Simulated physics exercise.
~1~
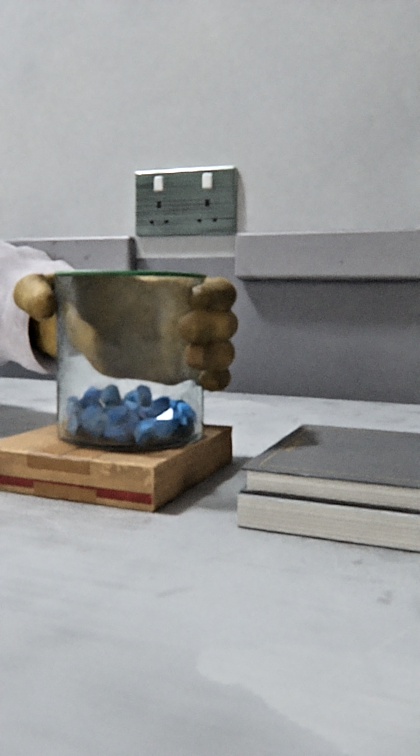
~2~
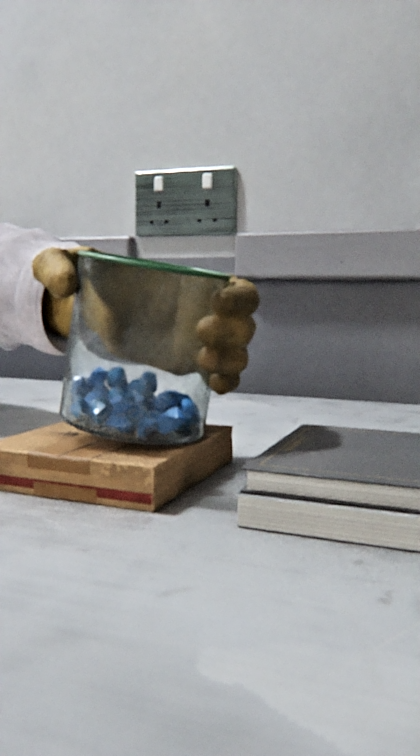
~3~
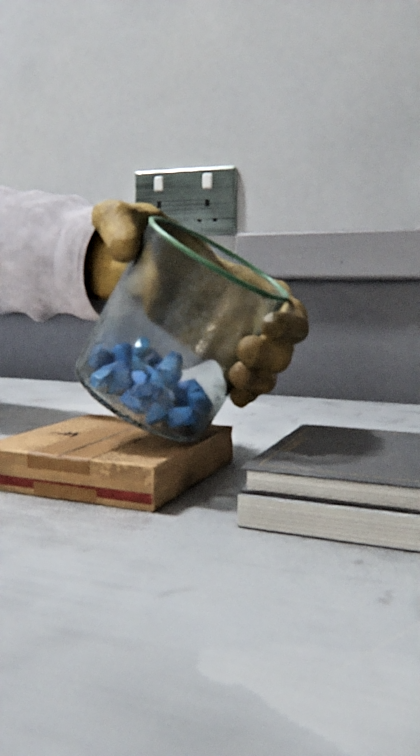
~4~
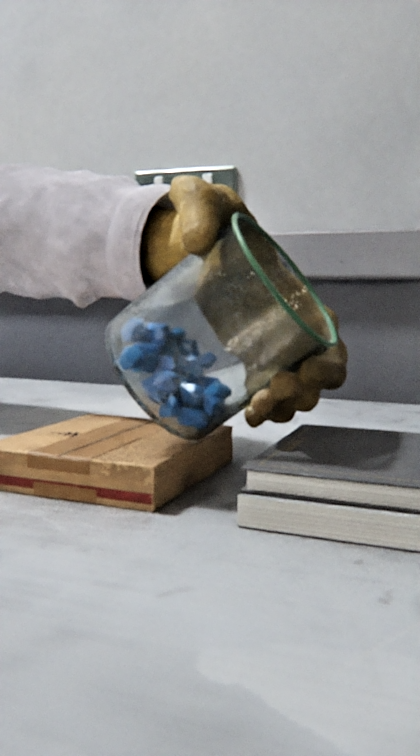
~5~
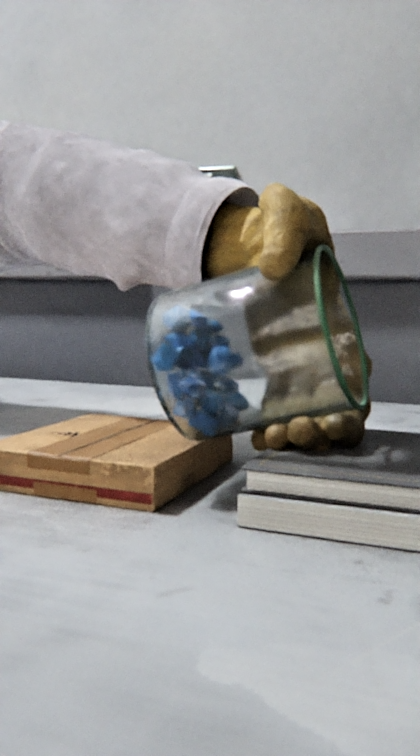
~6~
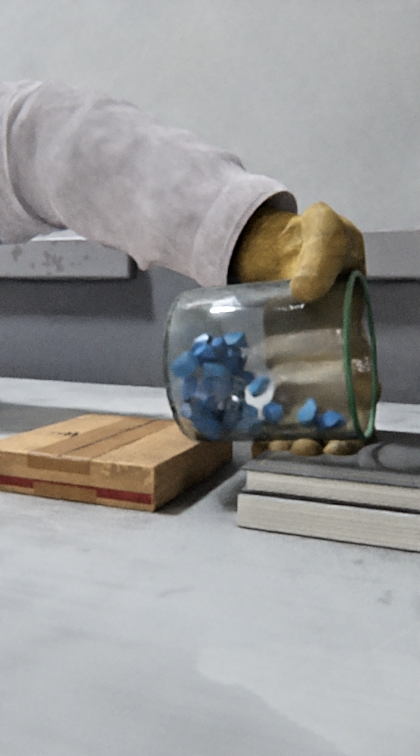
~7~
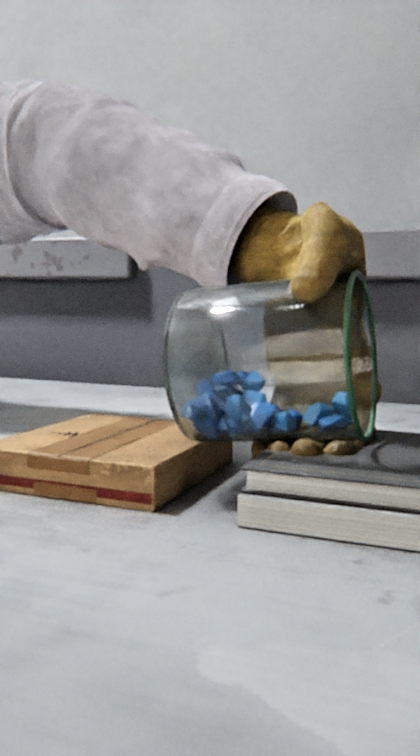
Glass of blue chunks being tipped rightward by a gloved hand onto stacked books, the pieces sliding along its side but staying inside.
